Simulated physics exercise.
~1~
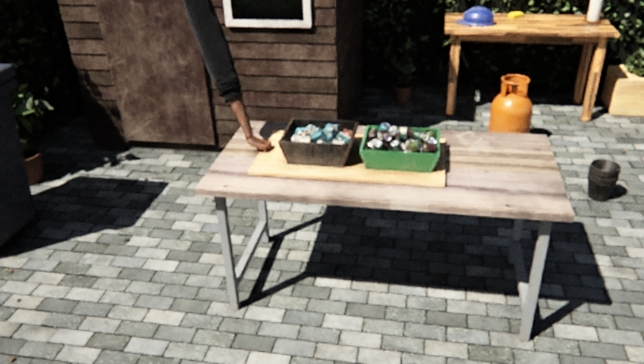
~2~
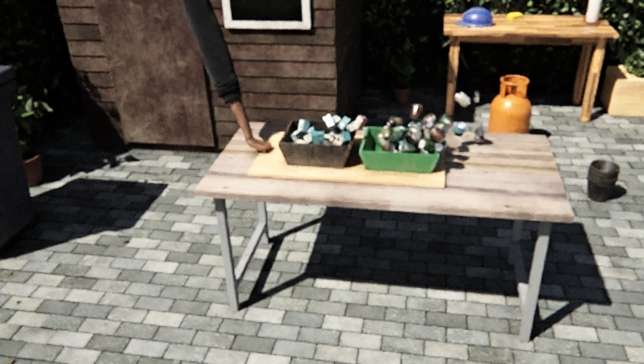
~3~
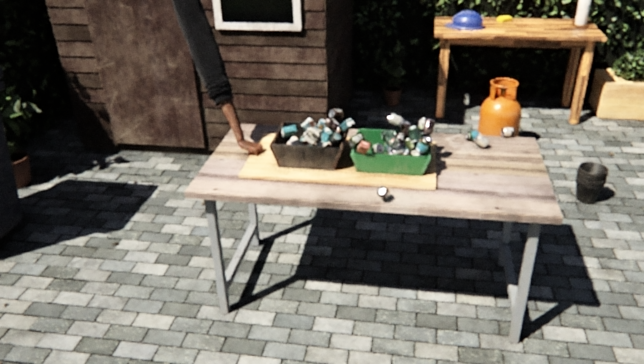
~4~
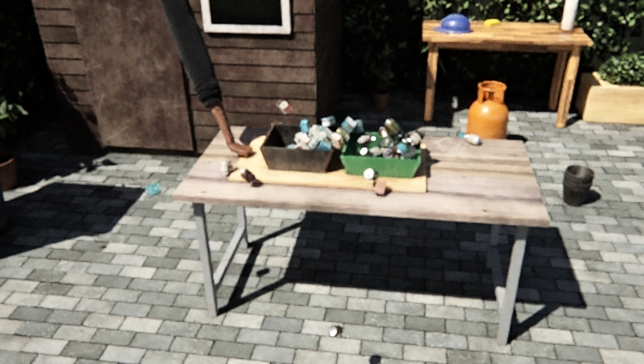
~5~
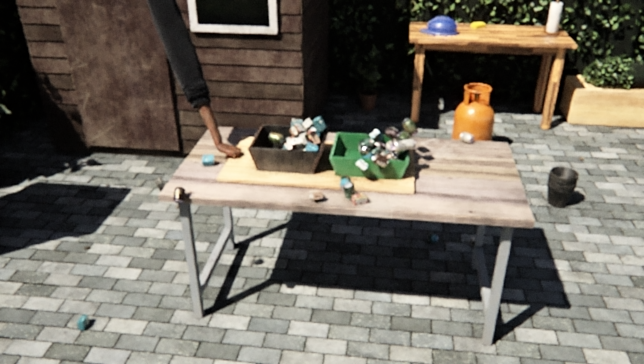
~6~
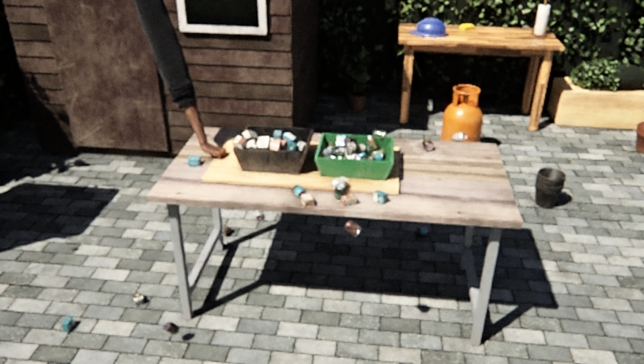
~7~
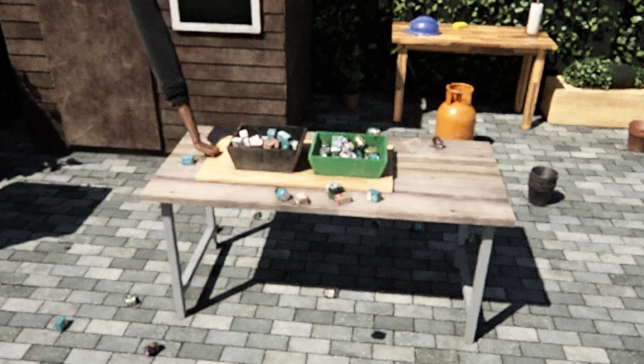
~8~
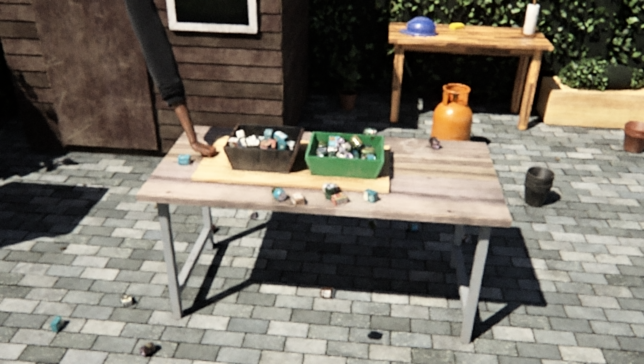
A dark-sleeved arm rests its hand on the left end of a pale wooden table with metal legs, seen from slightly above on a sunlit grey paved patio. A black tote and a green tote, both packed with small items, sit side by side on a thin tan board, with a brown shed, an orange gas cylinder and a bench behind. The board shifts and the contents heap up and leap above the rims. Pieces spill onto the tabletop, and several drop to the paving as the view drifts slightly right. Finally everything lies still, both totes upright and still well filled, with strays scattered on the table and ground.
